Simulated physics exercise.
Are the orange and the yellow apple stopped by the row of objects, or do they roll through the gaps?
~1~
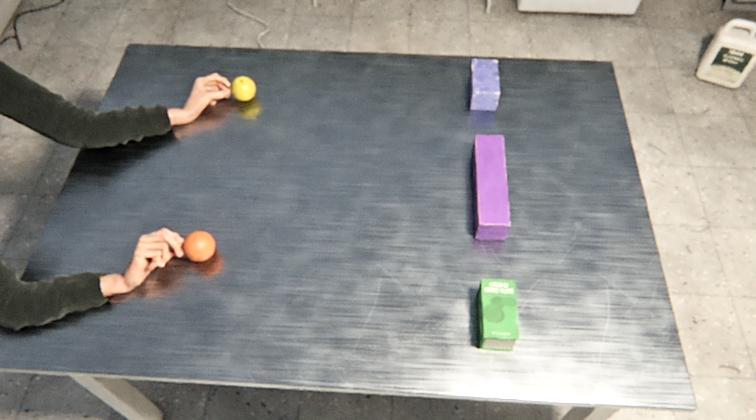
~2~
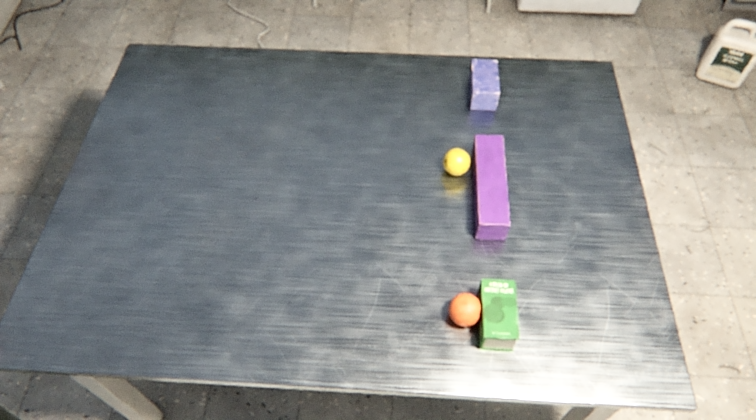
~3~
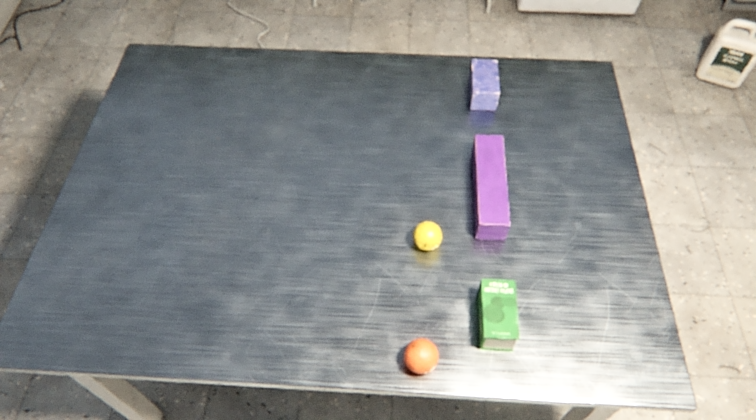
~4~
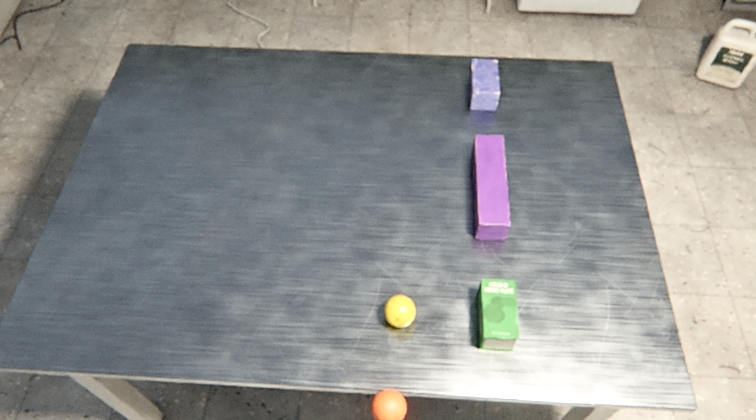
Both are stopped. The orange bounces back from the green object and the yellow apple bounces back from the purple block, so neither gets through a gap.
